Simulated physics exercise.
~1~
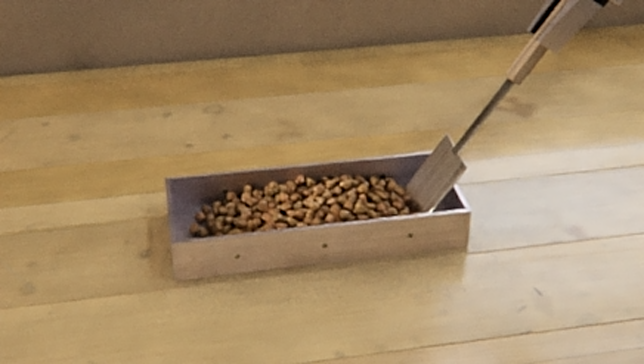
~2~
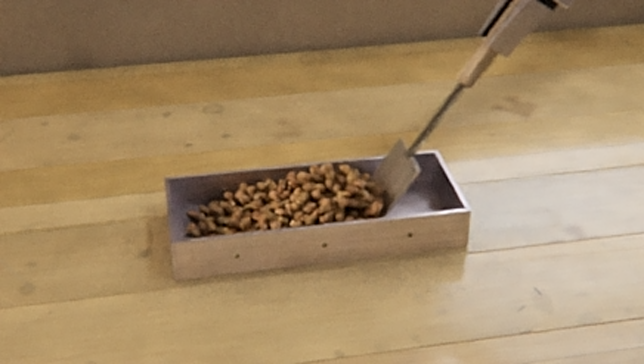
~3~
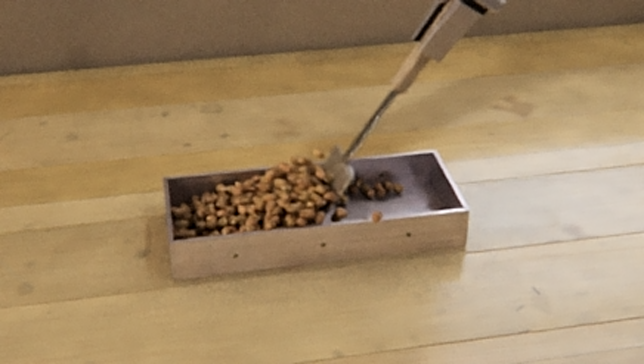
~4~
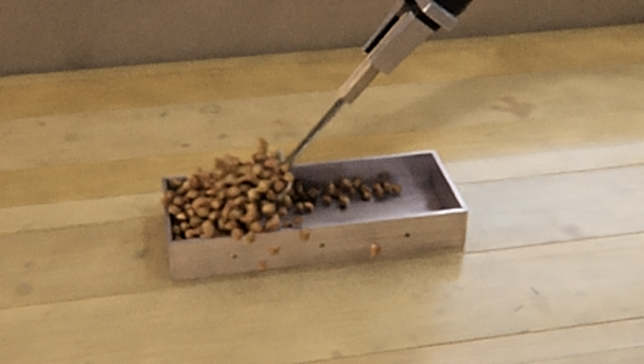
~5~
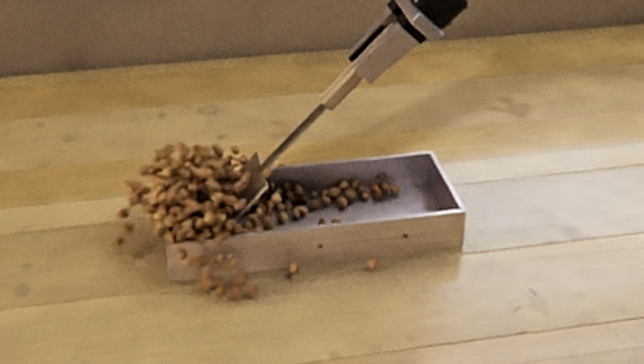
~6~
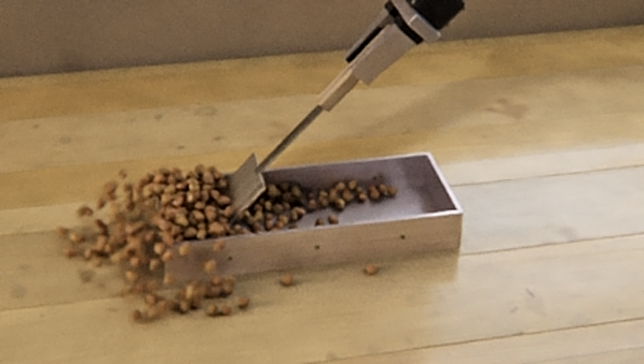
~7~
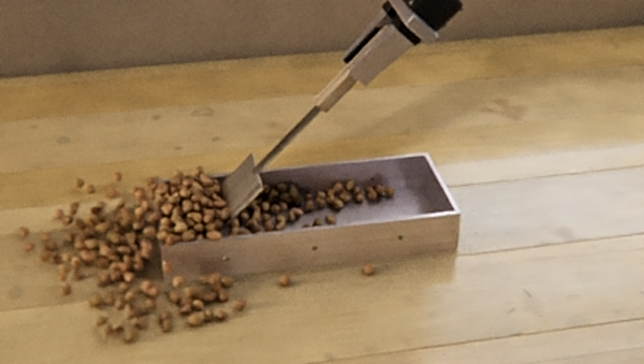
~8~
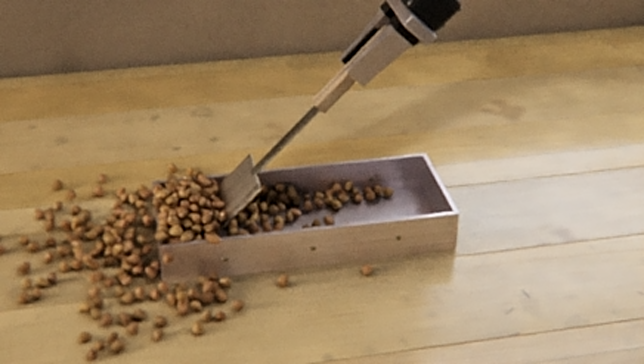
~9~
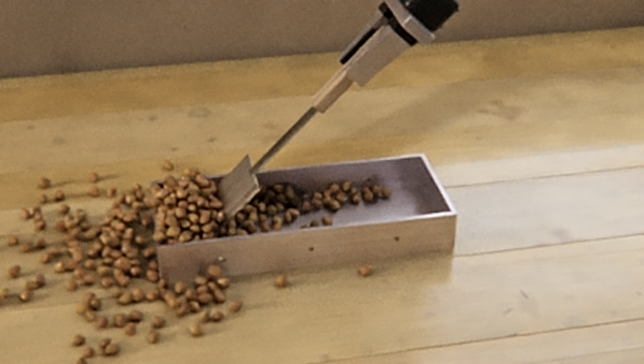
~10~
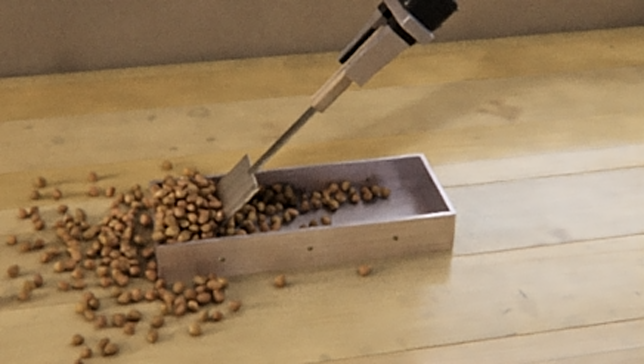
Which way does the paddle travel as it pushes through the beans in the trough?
The paddle moves to the left, pushing the beans toward the left end of the trough.
On a wooden surface, a robot's paddle pushes beans left, spilling some over the trough's end.
